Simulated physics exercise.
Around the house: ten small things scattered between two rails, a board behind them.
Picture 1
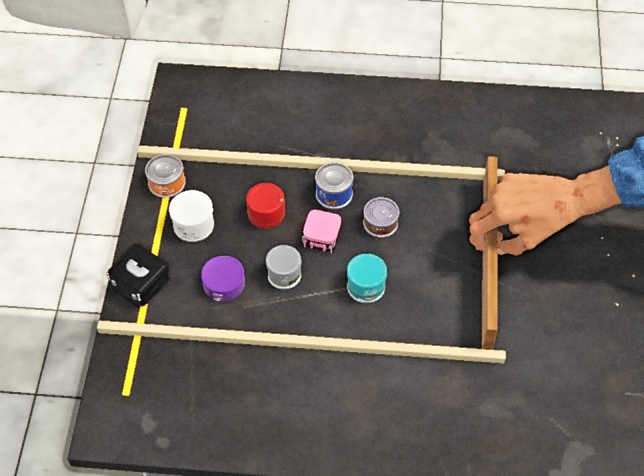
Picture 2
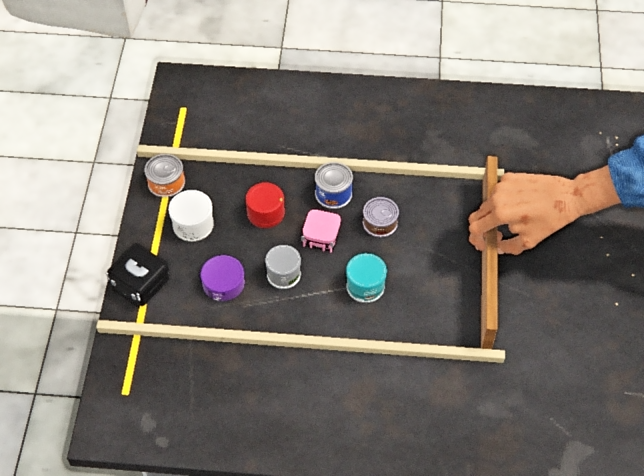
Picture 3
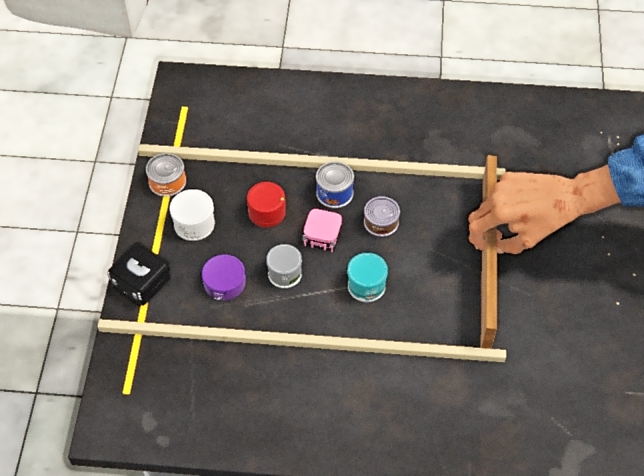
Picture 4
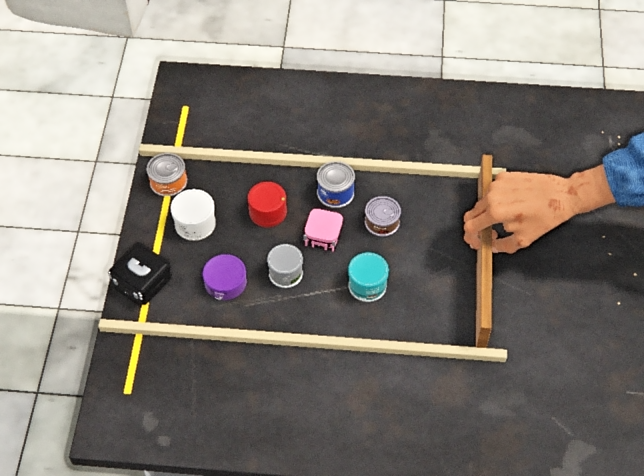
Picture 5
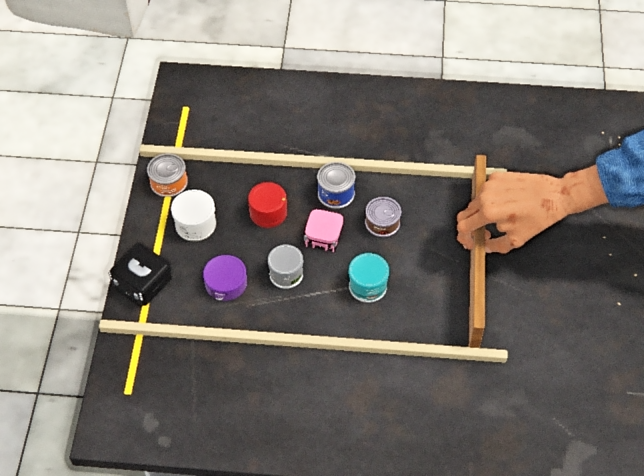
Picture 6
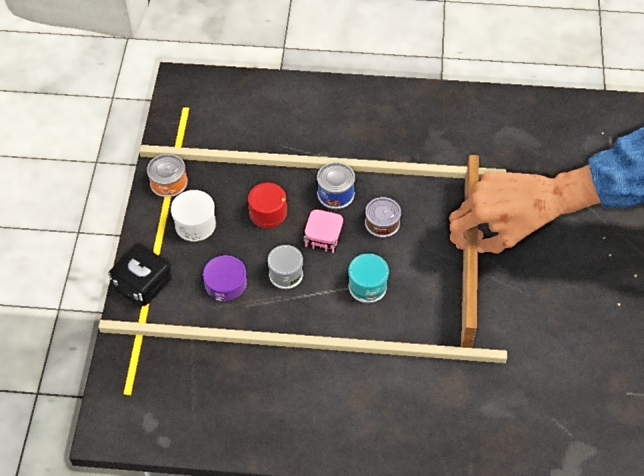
A hand held a wooden board upright between two pale rails, then slid it slightly left, while the ten small pots and other little items scattered in front of it stayed still.
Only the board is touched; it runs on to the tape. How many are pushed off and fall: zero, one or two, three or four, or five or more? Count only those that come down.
As it turns out, the number that fall off is five or more.
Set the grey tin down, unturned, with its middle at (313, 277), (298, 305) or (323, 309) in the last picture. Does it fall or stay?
The grey tin comes down; stays on; remains up.
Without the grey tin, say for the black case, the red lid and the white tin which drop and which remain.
The black case comes down, the red lid comes down, the white tin tumbles off.
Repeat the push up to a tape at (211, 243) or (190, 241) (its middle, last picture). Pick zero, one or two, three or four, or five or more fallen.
One after another: Not one; one or two.
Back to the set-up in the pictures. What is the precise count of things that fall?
It comes to 5.
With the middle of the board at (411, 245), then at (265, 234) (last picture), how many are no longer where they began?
0 and 7.
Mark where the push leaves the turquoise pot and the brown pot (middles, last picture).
The turquoise pot at (132, 265), the brown pot at (149, 199).
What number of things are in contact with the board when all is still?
That makes 5.
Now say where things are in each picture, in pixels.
Black case (140, 276); orange pot (166, 176); white tin (192, 217); board (490, 251); tape (157, 239), in the first frame.
Orange pot (165, 176); board (489, 250), in the second frame.
White tin (193, 215); turquoise pot (367, 278), in the third frame.
Black case (141, 275); brown pot (383, 217), in the fourth frame.
Orange pot (168, 175); blue pot (336, 185), in the fifth frame.
Black case (142, 275); orange pot (167, 176); white tin (194, 216); board (471, 249); tape (159, 239), in the sixth frame.
Soon after, none off yet; black case at rest near (142, 275); orange pot at rest near (167, 176); white tin at rest near (194, 216).
In the end, the number that fall off is five or more; gone, grey tin, red lid, white tin, orange pot and black case.
